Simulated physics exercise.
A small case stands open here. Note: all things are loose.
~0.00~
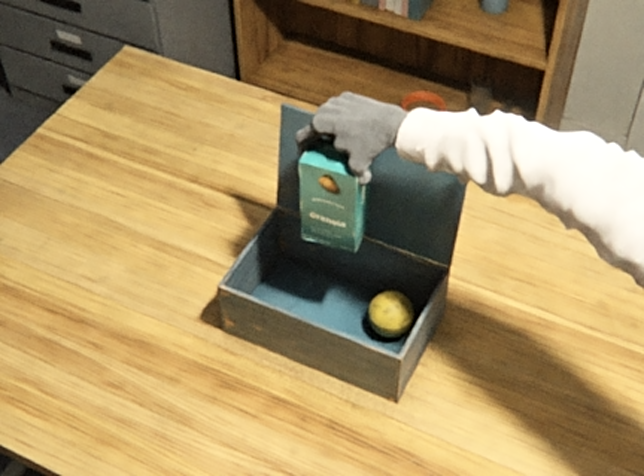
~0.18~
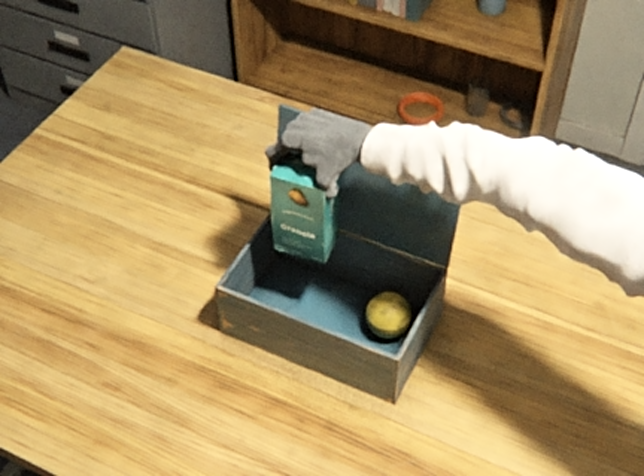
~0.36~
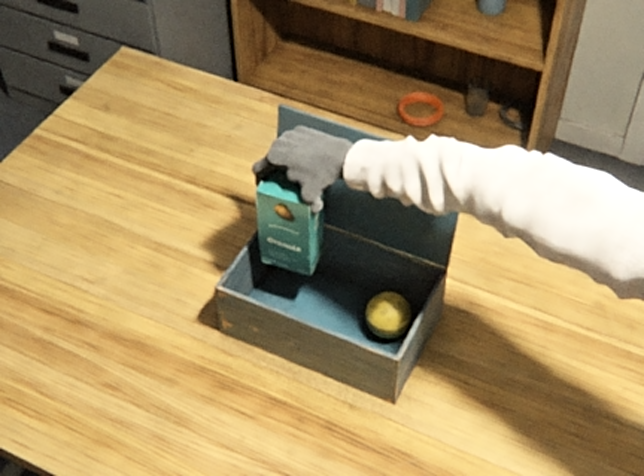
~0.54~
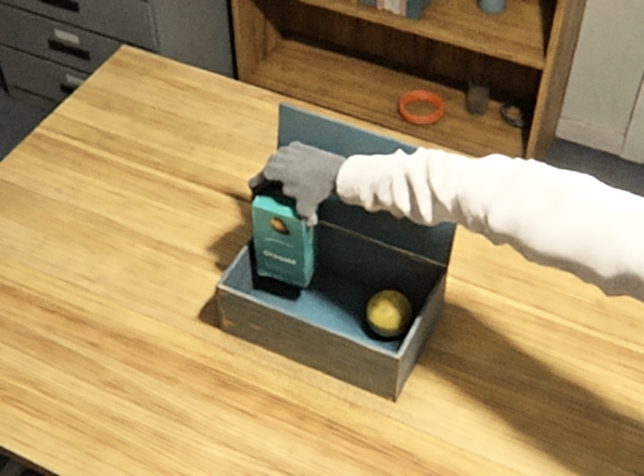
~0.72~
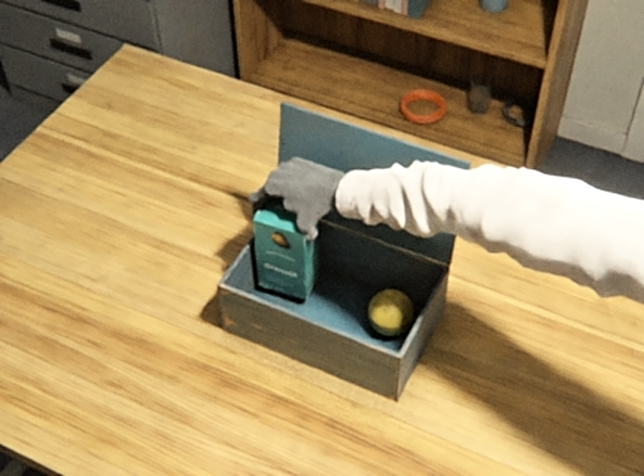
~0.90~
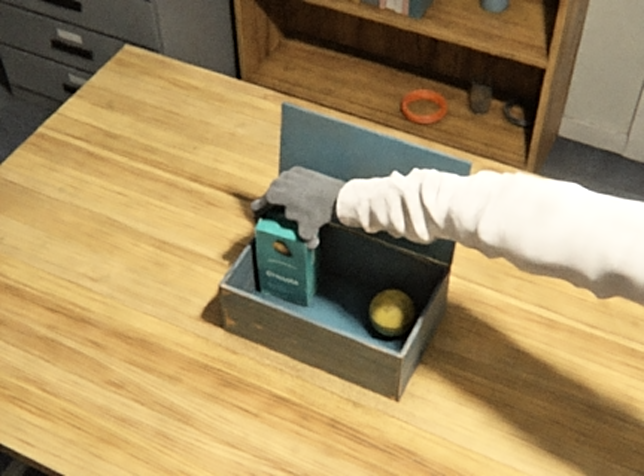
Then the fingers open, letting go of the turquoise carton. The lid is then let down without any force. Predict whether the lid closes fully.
Lid lifted.
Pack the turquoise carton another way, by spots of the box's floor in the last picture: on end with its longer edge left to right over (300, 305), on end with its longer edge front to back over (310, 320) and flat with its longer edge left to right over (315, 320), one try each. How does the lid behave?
Try one: Not closed. Try two: Not closed. Try three: Closed.
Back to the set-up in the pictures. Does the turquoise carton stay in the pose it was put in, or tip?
Well, the turquoise carton stays just as set.
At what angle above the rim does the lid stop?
Some 50° above the rim.
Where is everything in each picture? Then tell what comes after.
In the first frame, still above its spot; turquoise carton (335, 196); yellow ball (391, 314).
In the second frame, still above its spot; turquoise carton (305, 208); yellow ball (389, 315).
In the third frame, still above its spot; turquoise carton (291, 222); yellow ball (389, 315).
In the fourth frame, still above its spot; turquoise carton (287, 235); yellow ball (389, 314).
In the fifth frame, still above its spot; turquoise carton (288, 249); yellow ball (391, 313).
In the sixth frame, in place under the hand; turquoise carton (289, 257); yellow ball (392, 313).
After 1.90 s, lid starting down.
After 2.20 s, lid 77° above the rim.
After 2.40 s, lid 66° above the rim.
After 2.60 s, lid 54° above the rim.
In the end (3.4 s), lid 50° above the rim; both unmoved. At the end, from the last picture's camera, turquoise carton near (289, 258).
